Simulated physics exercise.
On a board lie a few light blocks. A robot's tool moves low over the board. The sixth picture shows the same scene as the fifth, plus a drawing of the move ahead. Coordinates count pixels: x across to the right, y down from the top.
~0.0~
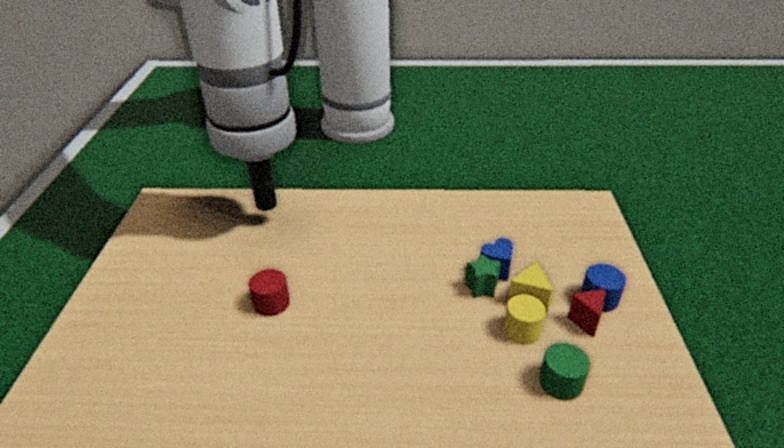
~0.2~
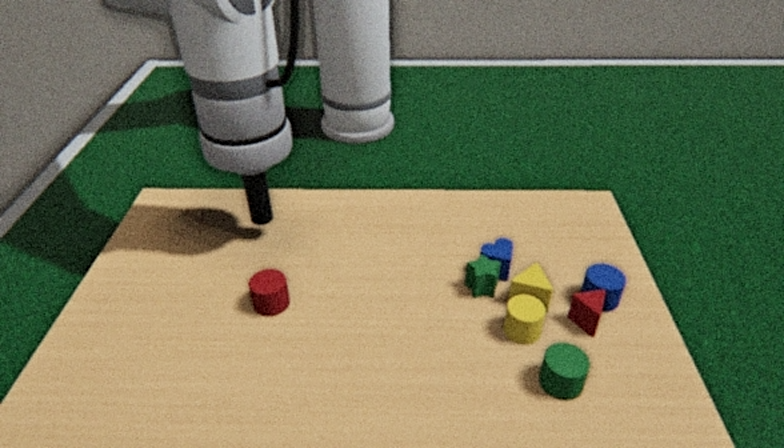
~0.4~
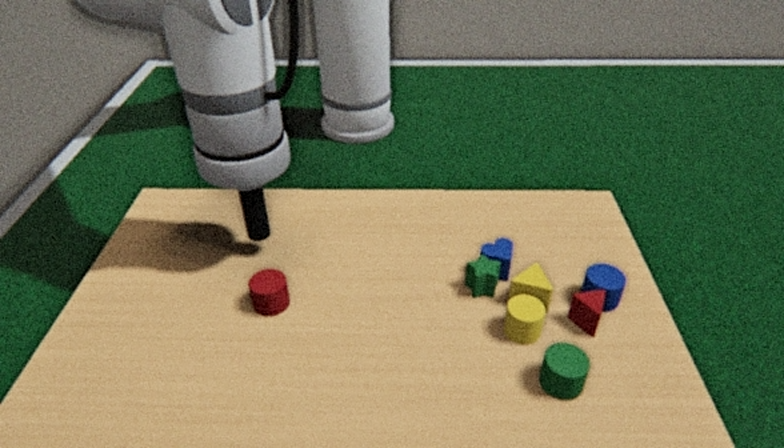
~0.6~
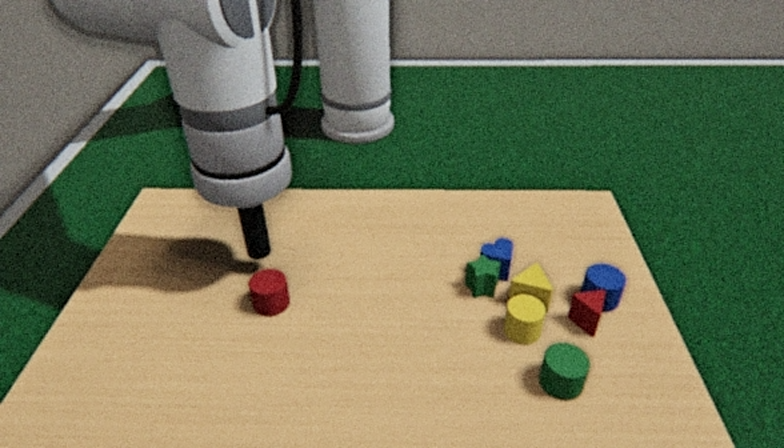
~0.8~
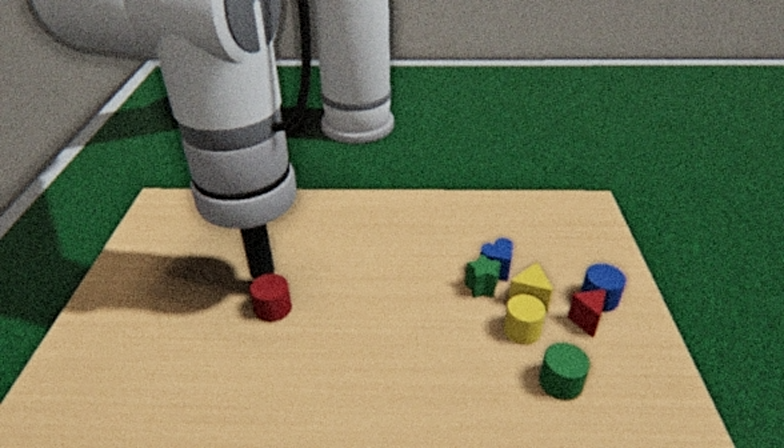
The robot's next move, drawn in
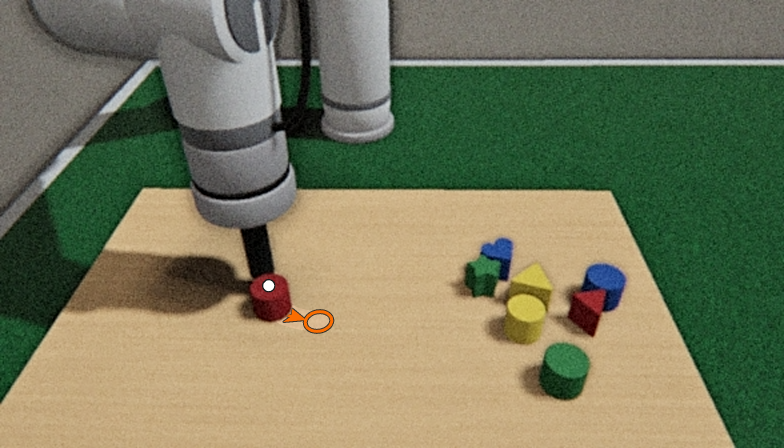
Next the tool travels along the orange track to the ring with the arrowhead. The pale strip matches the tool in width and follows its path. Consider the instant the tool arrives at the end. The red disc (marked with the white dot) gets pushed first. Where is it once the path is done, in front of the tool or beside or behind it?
It will get left beside or behind the tool.
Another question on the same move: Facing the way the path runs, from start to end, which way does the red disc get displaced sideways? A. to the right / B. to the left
A.
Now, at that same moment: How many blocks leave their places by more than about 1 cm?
1.
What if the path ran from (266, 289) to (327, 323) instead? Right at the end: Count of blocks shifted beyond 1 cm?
The number is one.
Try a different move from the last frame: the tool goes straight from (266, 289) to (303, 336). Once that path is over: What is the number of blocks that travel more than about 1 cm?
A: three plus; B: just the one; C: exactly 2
B: Just the one.
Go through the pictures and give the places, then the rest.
In the first frame, tip of the tool (267, 205), middles of tops, red disc (267, 280).
In the second frame, tool (262, 219), nothing pushed.
In the third frame, tool (259, 235), nothing pushed.
In the fourth frame, tool (259, 252), nothing pushed.
In the fifth frame, tool (262, 272), red disc (269, 286).
The line goes from (266, 289) through (274, 305) and (293, 317) to (319, 321); the dot is on the red disc.
On the path given first. Halfway along, tool (279, 296); red disc (281, 312).
At the end, tool (316, 305); red disc (290, 321).
